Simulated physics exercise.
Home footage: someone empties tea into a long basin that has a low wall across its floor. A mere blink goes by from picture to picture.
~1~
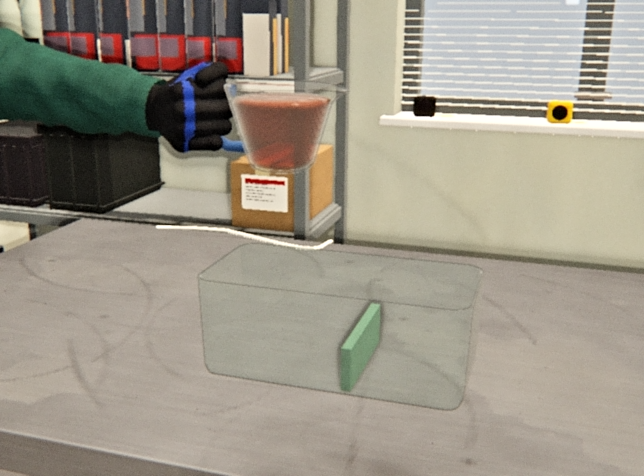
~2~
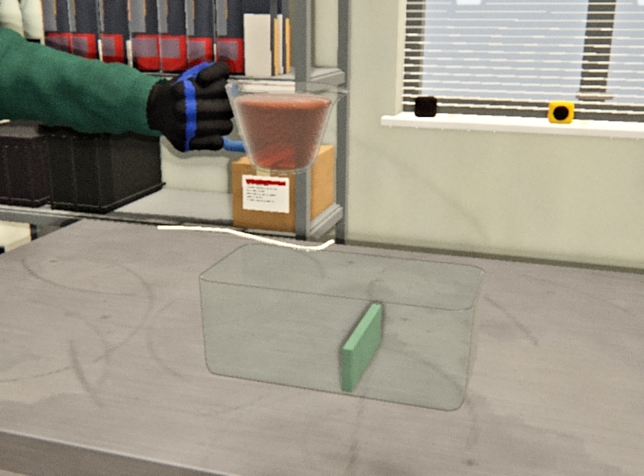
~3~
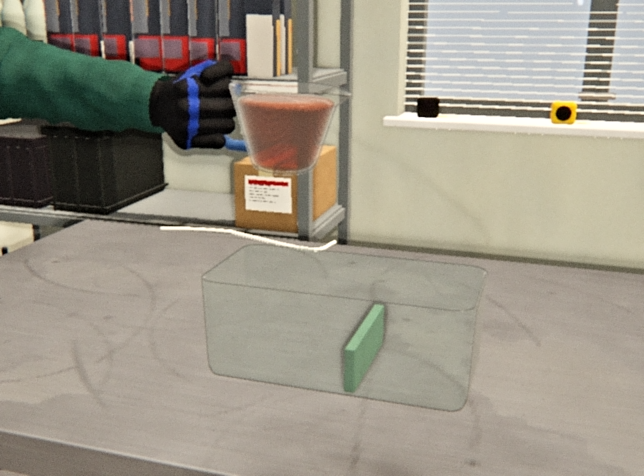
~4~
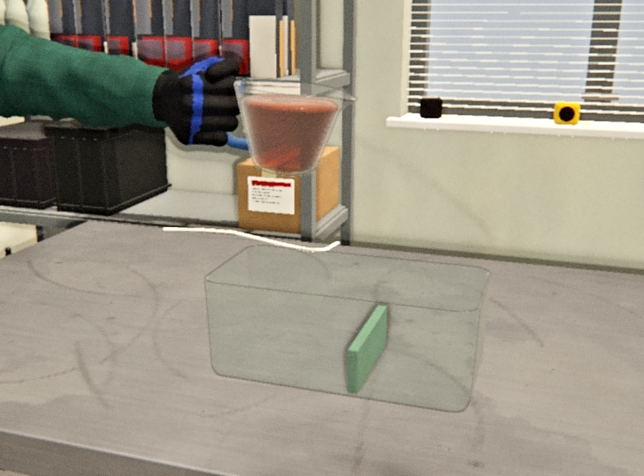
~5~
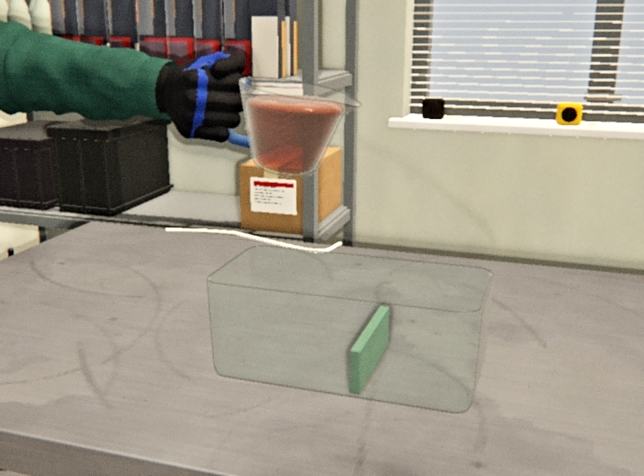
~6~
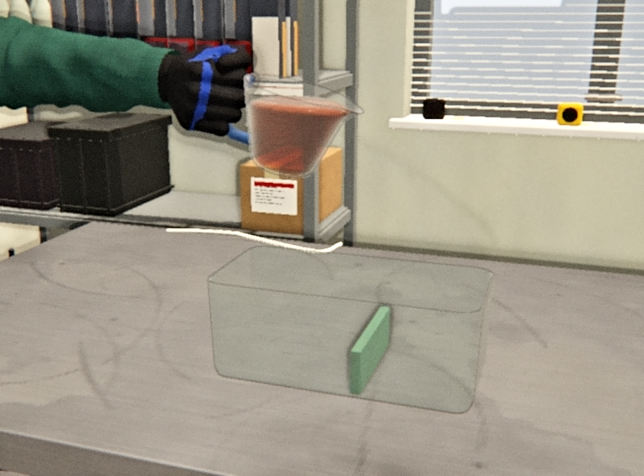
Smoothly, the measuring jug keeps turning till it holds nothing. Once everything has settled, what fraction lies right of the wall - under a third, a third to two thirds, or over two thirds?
The upper band.
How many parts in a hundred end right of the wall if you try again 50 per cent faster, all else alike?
About 55 %.
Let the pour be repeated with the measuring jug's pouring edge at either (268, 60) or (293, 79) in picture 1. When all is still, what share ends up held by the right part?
Roughly 5 percent on the first try and 10 percent on the second.
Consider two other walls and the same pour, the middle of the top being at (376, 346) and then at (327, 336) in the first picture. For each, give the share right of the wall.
Note - case one near 60 %, case two near 90 %.
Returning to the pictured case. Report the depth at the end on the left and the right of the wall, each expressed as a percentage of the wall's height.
Once it is still, the left part shows 10 per cent and the right part 40.
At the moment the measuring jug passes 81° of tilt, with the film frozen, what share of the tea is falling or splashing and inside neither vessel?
That comes to near 35 percent.
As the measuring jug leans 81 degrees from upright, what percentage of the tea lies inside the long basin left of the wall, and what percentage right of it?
0 percent or so left, 20 percent or so right.
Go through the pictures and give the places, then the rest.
Tilt 0°; pouring edge (348, 90); surface from (238, 96) to (333, 100); the long basin's rim runs from (220, 261) to (478, 289); the wall's top is at (362, 326), in the first frame.
Tilt 1°; pouring edge (350, 91); surface from (240, 96) to (334, 101), in the second frame.
Tilt 2°; pouring edge (353, 94); surface from (243, 96) to (336, 102), in the third frame.
Tilt 5°; pouring edge (358, 99); surface from (247, 97) to (340, 104), in the fourth frame.
Tilt 9°; pouring edge (362, 105); surface from (252, 97) to (346, 107), in the fifth frame.
Tilt 14°; pouring edge (364, 112); surface from (255, 99) to (352, 109), in the sixth frame.
A moment on, the measuring jug is tipped on its side and 45 per cent is still to pour, 0 is left of the wall and 19 right of it.
Next, the measuring jug is tipped right over and 1 per cent is still to pour, 16 is left of the wall and 75 right of it.
Then the measuring jug is tipped right over and 0 per cent is still to pour, 23 is left of the wall and 75 right of it.
Later the measuring jug is tipped right over and 0 per cent is still to pour, 23 is left of the wall and 75 right of it.
At rest 23 per cent lies left of the wall, 75 right of it and 3 outside.
